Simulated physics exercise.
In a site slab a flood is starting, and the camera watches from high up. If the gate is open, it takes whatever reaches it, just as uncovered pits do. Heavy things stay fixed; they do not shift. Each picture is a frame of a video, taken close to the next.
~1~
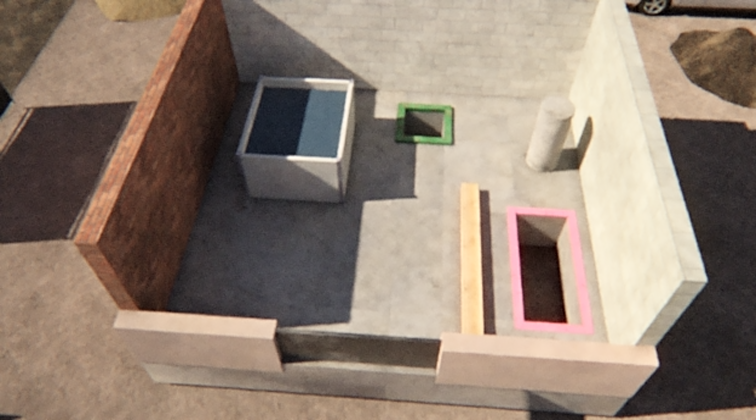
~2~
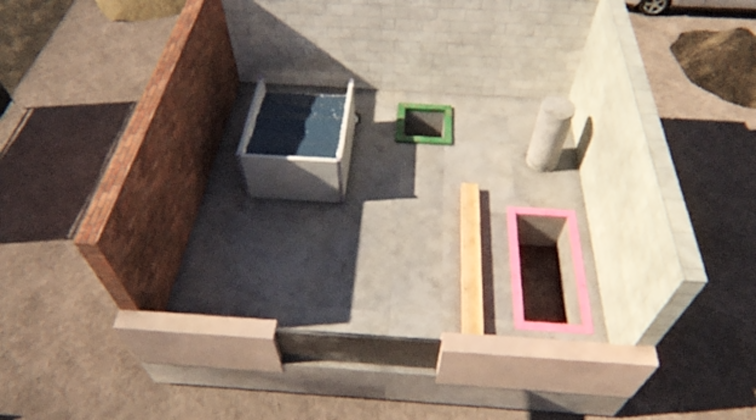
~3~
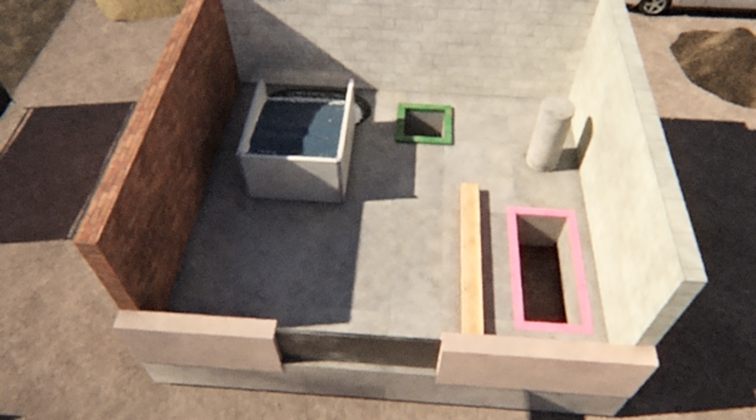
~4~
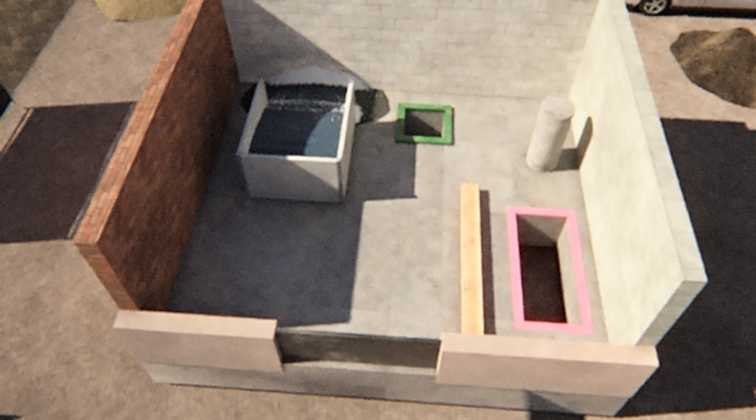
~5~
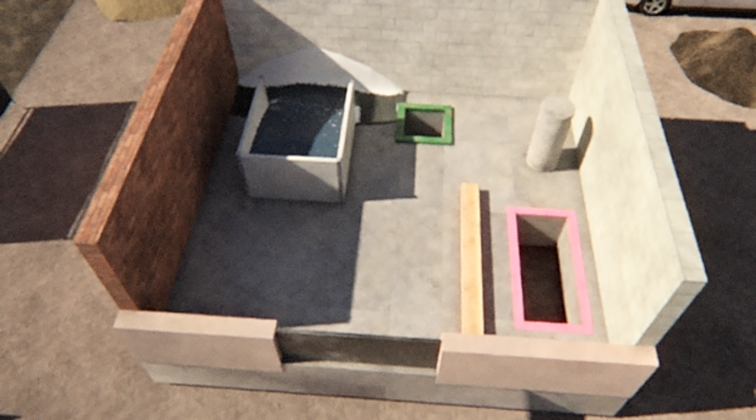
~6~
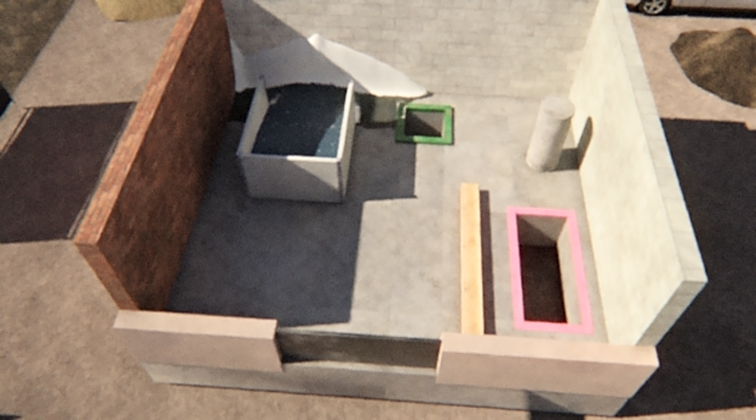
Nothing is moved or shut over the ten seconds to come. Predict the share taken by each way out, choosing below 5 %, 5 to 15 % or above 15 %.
Predicted: The gate takes below 5 %; the green pit takes above 15 %; the pink pit takes 5 to 15 %.
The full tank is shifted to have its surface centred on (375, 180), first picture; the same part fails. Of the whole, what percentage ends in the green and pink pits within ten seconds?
I'd guess green takes near 30 % and pink near 12 %.
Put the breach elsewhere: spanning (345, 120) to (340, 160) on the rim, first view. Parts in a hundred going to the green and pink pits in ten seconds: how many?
In percent: Green 4, pink 35.
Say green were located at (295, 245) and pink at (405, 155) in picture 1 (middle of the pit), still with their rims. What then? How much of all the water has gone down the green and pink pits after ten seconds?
For green, 0 in a hundred; for pink, 30 in a hundred.
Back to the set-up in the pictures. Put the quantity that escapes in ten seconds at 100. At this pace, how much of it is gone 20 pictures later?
My estimate is roughly 50 percent.
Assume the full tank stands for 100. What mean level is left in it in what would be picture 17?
Close to 24 %.
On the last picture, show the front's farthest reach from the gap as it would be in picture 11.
Somewhere near (548, 102).
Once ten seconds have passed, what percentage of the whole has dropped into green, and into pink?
About 22 %, then about 12 %.
A moment on, water covers 20 % of the floor; the gate 0 %, the green pit 3 %, the pink pit 0 %.
Next, water covers 40 % of the floor; the gate 0 %, the green pit 9 %, the pink pit 0 %.
Then, water covers 50 % of the floor; the gate 0 %, the green pit 15 %, the pink pit 2 %.
Later, water covers 85 % of the floor; the gate 0 %, the green pit 19 %, the pink pit 6 %.
In the end, water covers 95 % of the floor; the gate 0 %, the green pit 22 %, the pink pit 11 %.
